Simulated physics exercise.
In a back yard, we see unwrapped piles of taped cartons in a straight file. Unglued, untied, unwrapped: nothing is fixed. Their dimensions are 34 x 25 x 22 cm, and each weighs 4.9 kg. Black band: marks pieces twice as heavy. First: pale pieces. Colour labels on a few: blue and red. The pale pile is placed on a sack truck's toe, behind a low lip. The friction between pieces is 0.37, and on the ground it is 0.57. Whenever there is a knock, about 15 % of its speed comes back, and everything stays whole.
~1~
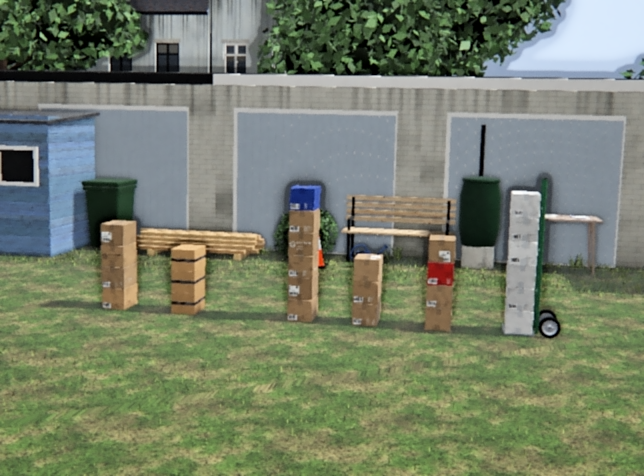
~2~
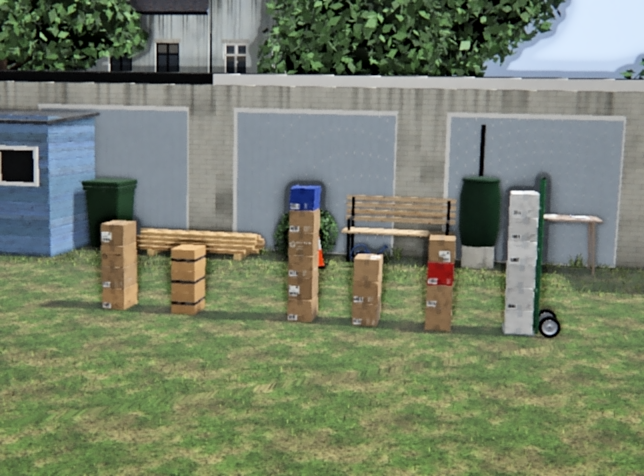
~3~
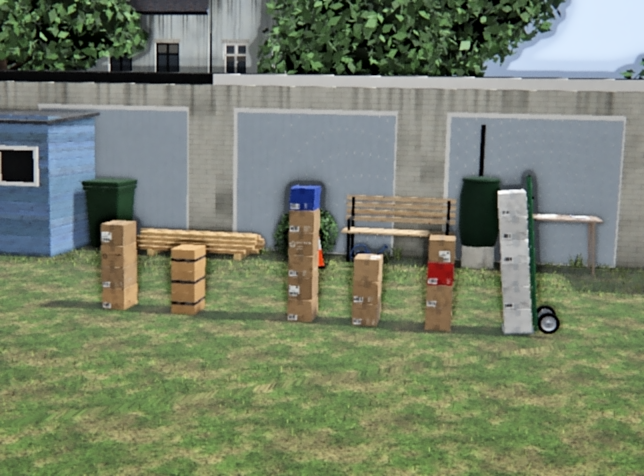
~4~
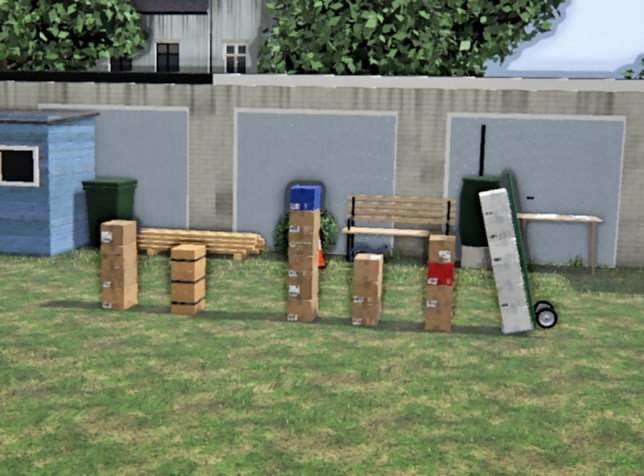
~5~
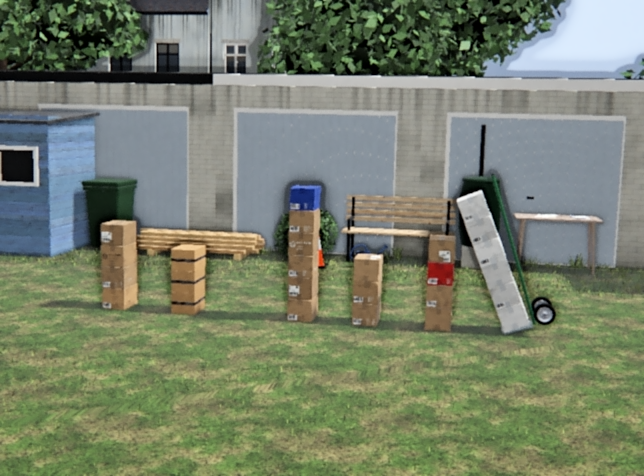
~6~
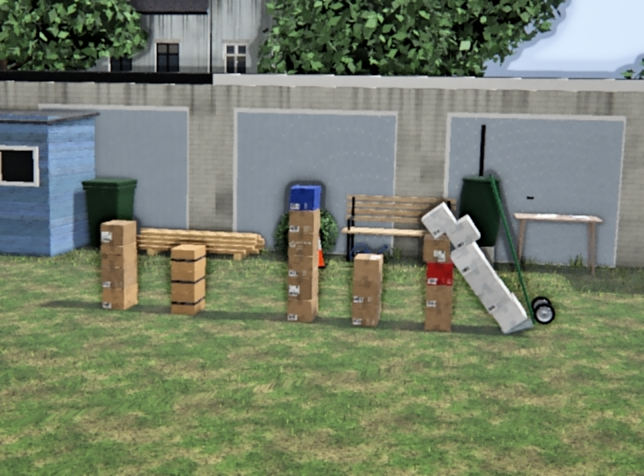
In the video, stacks of boxes stand in a row on a lawn as a hand truck holding a white stack at the right tilts leftward, and the stack's upper boxes bend over toward the neighboring stack with a red box.
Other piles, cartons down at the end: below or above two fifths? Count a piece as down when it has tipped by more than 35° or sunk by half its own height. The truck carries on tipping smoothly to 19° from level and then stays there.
Above.
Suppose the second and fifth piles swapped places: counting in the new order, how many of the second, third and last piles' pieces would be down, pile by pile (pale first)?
Down per pile: Second 0, third 1, last 0.
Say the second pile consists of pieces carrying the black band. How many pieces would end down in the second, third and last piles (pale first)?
Second 4, third 3, last 0.
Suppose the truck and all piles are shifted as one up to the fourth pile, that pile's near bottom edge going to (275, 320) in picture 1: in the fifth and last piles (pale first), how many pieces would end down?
In that case fifth pile 0 and last pile 0.
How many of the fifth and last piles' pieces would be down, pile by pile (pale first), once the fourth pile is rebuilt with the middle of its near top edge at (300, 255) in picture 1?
In that case fifth 0, last 0.
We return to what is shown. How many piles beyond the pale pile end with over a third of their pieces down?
In total, 5.
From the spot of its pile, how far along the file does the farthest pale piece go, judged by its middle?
Some 240 centimetres along the file.
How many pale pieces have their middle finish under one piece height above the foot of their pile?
The number is 2.
Then, 0.74 s after the last picture, 6 of the pale pile down; 4 of the 20 other cartons down; red carton leaning 33°, 13 cm lower.
Then, 2.26 s after the last picture, 6 of the pale pile down; 13 of the 20 other cartons down; blue carton on its side; red carton leaning 39°, 24 cm lower.
At rest, 6 of the pale pile down; 20 of the 20 other cartons down; blue carton on its side; red carton leaning 39°, 24 cm lower. That is 100 per cent. As the last picture would show them, middles, blue carton near (88, 278), red carton near (376, 292).
